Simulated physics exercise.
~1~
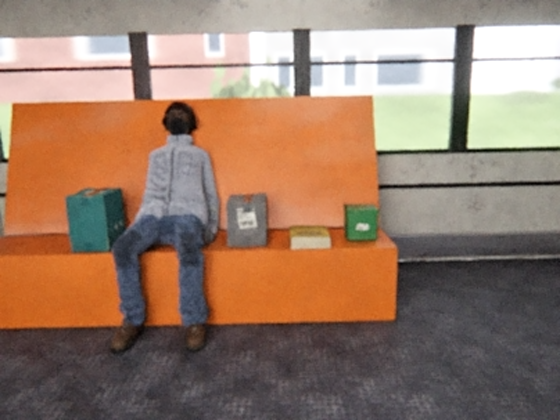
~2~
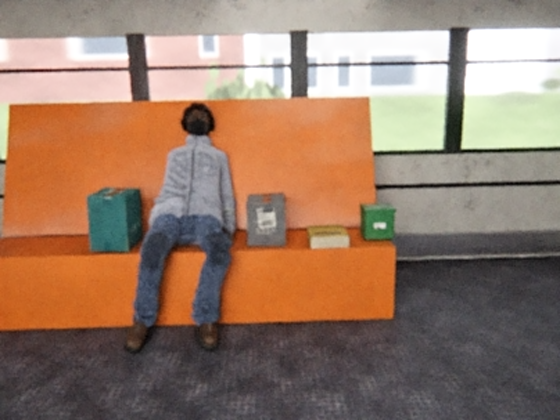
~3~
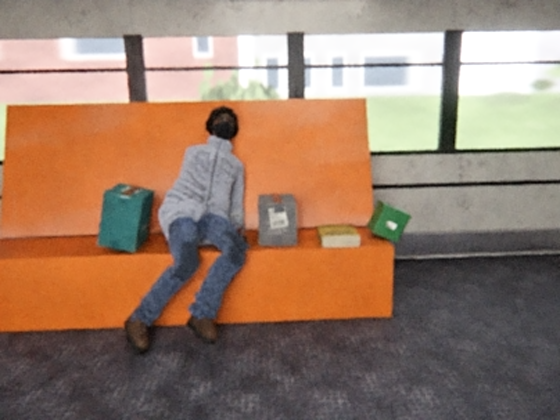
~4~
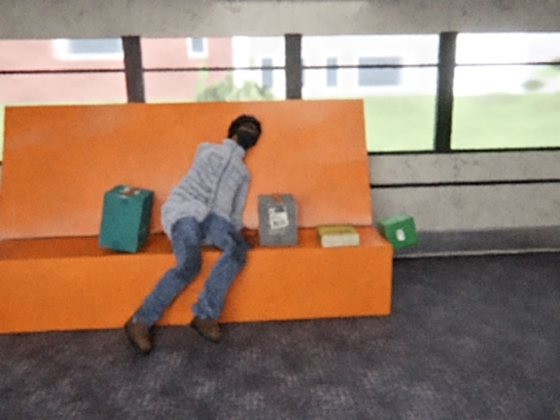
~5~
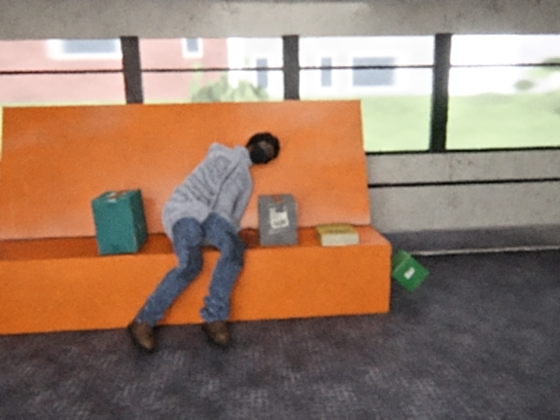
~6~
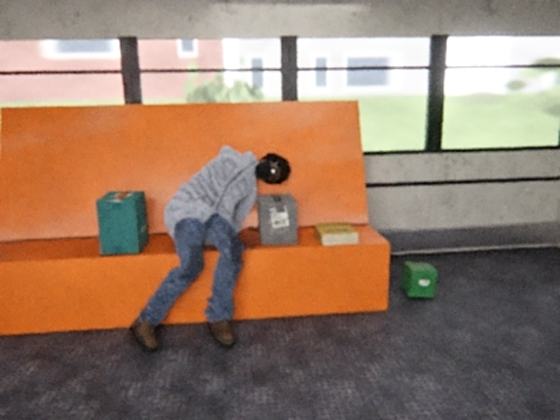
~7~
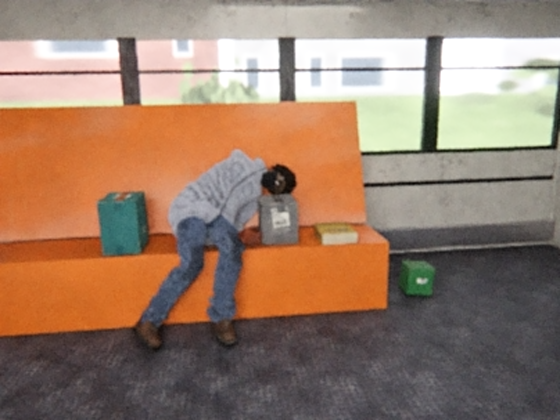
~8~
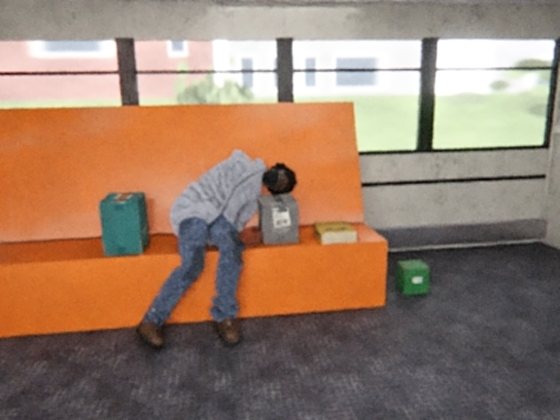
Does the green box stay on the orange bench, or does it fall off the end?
It falls off the right end of the bench and comes to rest on the floor.
